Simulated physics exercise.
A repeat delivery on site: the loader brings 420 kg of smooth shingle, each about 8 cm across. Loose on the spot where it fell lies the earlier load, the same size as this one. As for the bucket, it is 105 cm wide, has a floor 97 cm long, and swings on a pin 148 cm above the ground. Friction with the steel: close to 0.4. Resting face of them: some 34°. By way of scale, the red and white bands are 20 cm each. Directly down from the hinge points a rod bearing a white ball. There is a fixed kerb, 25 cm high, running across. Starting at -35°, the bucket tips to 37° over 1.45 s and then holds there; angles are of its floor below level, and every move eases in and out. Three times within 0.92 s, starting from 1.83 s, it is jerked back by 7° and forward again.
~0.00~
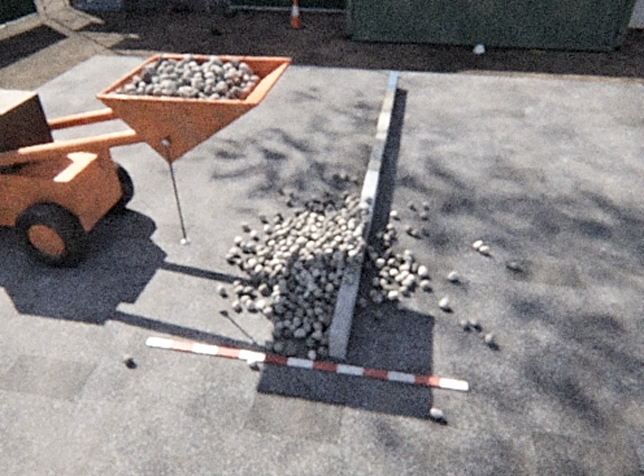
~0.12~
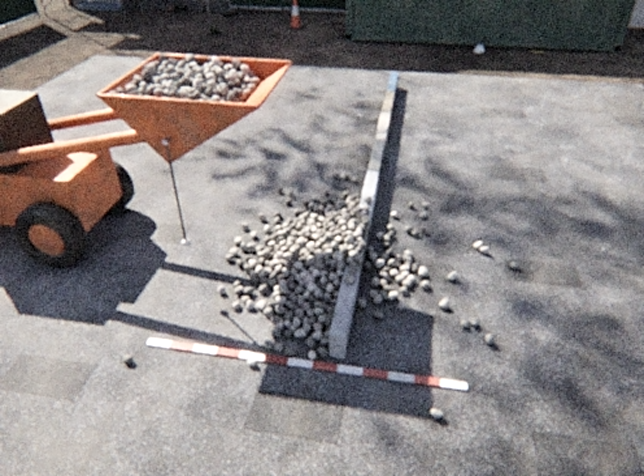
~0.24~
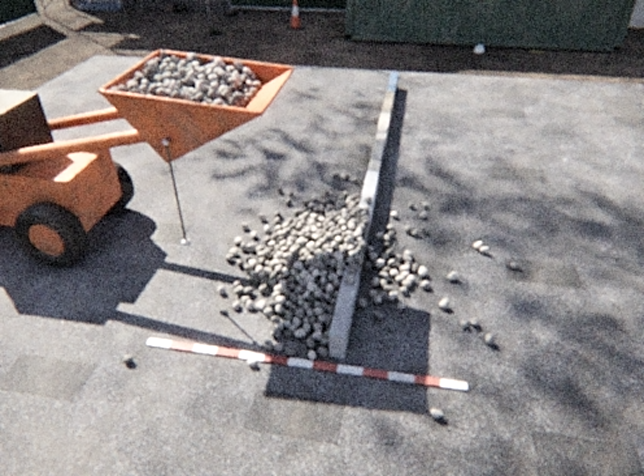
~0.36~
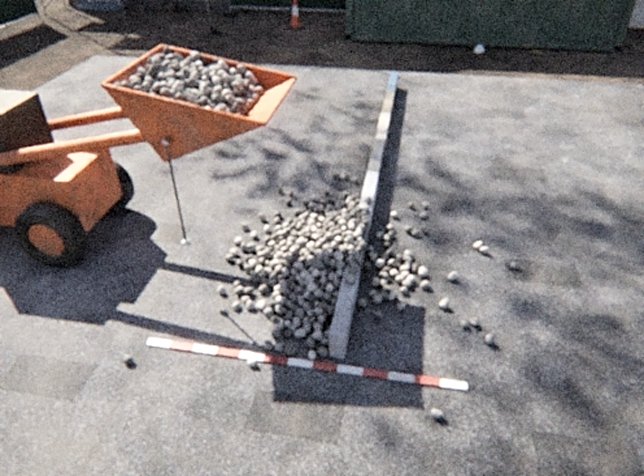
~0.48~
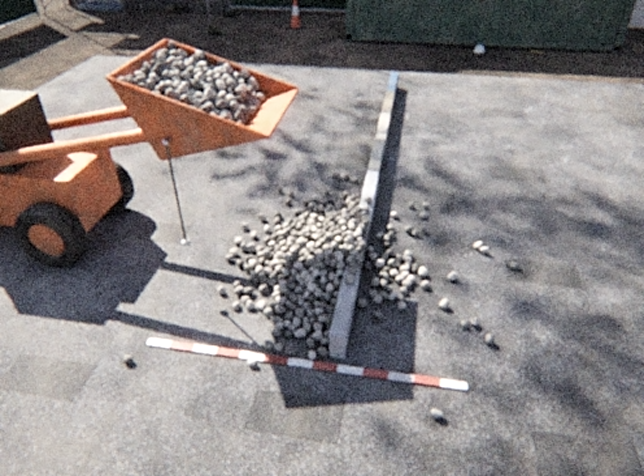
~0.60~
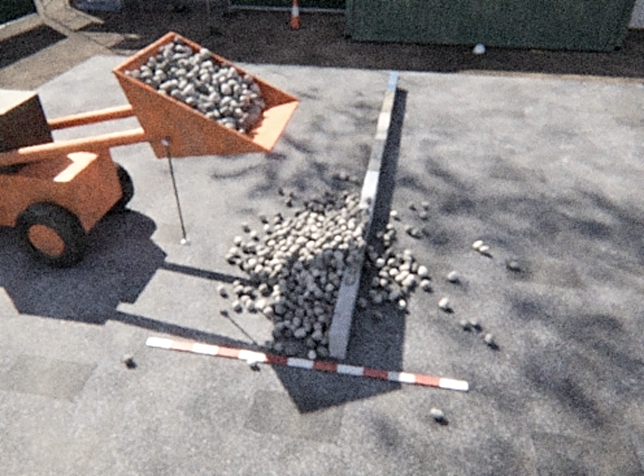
The video shows an orange loader holding a bucket of rounded grey stones beside a loose heap that straddles a long kerb; the bucket gradually tilts forward, its right edge lowering while the stones inside shift slightly and the heap stays still.
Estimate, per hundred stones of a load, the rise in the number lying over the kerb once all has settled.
Roughly 10 more per hundred.
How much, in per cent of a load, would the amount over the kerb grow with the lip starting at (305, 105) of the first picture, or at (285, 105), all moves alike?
50 % and 30 %.
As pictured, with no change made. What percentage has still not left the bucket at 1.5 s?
40 % still inside.
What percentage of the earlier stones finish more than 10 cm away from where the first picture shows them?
Roughly 15 percent.
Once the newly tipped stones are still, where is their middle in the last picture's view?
Their middle rests near (310, 247).
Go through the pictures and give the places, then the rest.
The first picture shows lip at (258, 104), floor tilted -35°, highest stones at (199, 69). The earlier load is highest near (349, 241), 32 cm above ground level, 91 % on this side of the kerb, 9 % over the kerb.
The second picture shows lip at (259, 107), floor tilted -34°, highest stones at (197, 67); the stones move at 0.1 m/s on average.
The third picture shows lip at (262, 114), floor tilted -30°, highest stones at (174, 64); the stones move at 0.2 m/s on average.
The fourth picture shows lip at (266, 124), floor tilted -24°, highest stones at (167, 60); the stones move at 0.2 m/s on average.
The fifth picture shows lip at (268, 137), floor tilted -17°, highest stones at (164, 57); the stones move at 0.3 m/s on average.
The sixth picture shows lip at (270, 151), floor tilted -8°, highest stones at (170, 53); the stones move at 0.3 m/s on average.
After 1.1 s the floor is at 26°; in per cent of one load, 98 in the bucket, 93 on this side of the kerb, 9 over the kerb; the foremost stones are at (476, 288).
After 1.5 s the floor is at 37°; in per cent of one load, 42 in the bucket, 149 on this side of the kerb, 9 over the kerb; the foremost stones are at (476, 288).
After 3.2 s the floor is at 37°; in per cent of one load, 0 in the bucket, 181 on this side of the kerb, 19 over the kerb; the foremost stones are at (485, 290).
After 5.8 s the floor is at 37°; in per cent of one load, 0 in the bucket, 181 on this side of the kerb, 19 over the kerb; the foremost stones are at (485, 290). Net gain over the kerb, 10.
